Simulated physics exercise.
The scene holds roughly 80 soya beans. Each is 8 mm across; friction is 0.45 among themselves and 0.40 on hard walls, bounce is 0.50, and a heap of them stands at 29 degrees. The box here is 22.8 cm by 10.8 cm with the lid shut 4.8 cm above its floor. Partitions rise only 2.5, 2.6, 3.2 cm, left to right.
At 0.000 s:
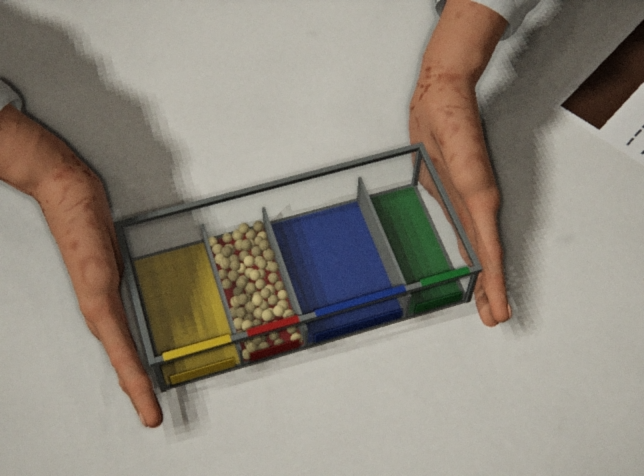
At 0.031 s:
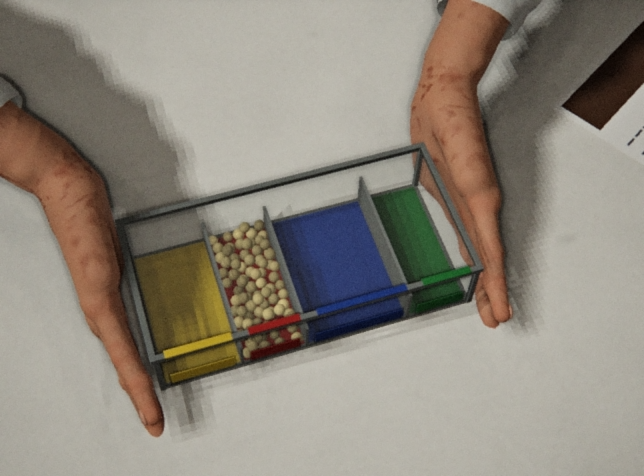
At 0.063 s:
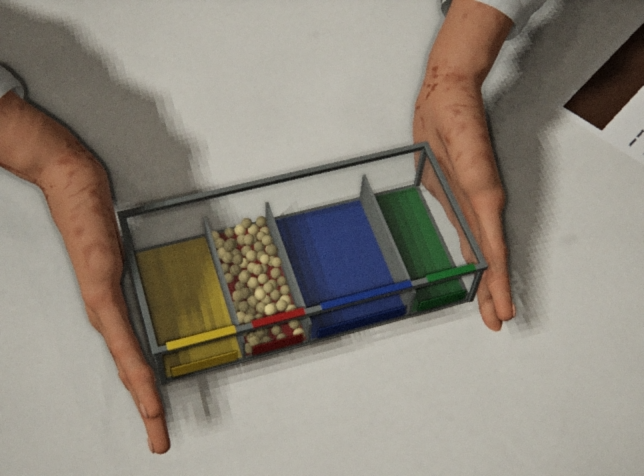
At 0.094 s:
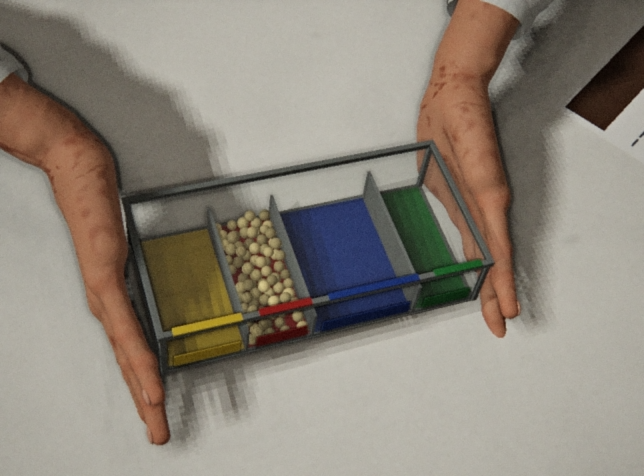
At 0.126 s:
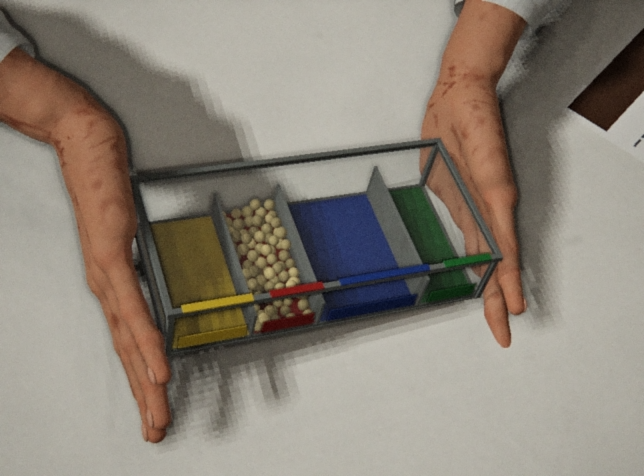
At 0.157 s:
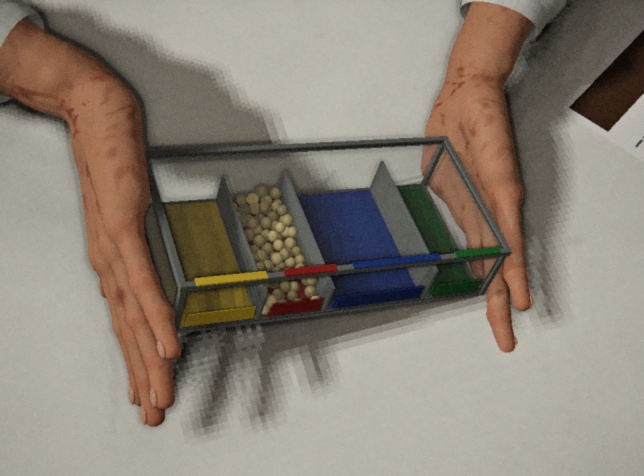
Two hands tilt a clear divided box backward, with pale beans staying in its red section.
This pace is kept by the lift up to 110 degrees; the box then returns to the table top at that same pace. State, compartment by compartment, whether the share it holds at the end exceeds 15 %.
Red: Does not clear the bar; blue: Clears the bar; green: Clears the bar; yellow: Does not clear the bar.
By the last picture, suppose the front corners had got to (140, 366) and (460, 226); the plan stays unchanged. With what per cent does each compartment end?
In the end red holds 0 %, blue holds 0 %, green holds 0 % and yellow holds 100 %.
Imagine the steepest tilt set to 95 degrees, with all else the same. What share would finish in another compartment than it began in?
95 %.
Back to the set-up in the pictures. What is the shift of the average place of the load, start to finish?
I'd put it at close to 11.5 cm.
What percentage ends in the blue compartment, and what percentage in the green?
The blue compartment ends with 30 per cent, the green one with 70 per cent.
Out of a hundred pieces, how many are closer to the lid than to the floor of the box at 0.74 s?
100 per cent, give or take.
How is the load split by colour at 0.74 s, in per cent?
Shares - red: 35; blue: 60; green: 0; yellow: 0.
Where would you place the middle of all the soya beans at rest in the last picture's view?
After settling, the middle sits near (398, 218).
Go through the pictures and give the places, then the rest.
The first frame shows box tilt 0 degrees, front corners at (155, 359) and (475, 267); red 100 %.
The second frame shows box tilt 1 degrees, front corners at (156, 357) and (476, 267).
The third frame shows box tilt 3 degrees, front corners at (158, 349) and (480, 265), lowest corner right back.
The fourth frame shows box tilt 7 degrees, front corners at (163, 334) and (487, 261), lowest corner right back.
The fifth frame shows box tilt 12 degrees, front corners at (172, 311) and (495, 256), lowest corner right back.
The sixth frame shows box tilt 18 degrees, front corners at (185, 284) and (504, 250), lowest corner right back; red 100 %. Its pace works out near 185 degrees a second.
After 0.74 s, tilt 110 degrees; red 35 %, blue 60 %.
After 1.12 s, tilt 48 degrees; blue 30 %, green 70 %.
Then, at 1.59 s, tilt 0 degrees; blue 30 %, green 70 %.
At rest (2.0 s), red 0 %, blue 30 %, green 70 %, yellow 0 %.
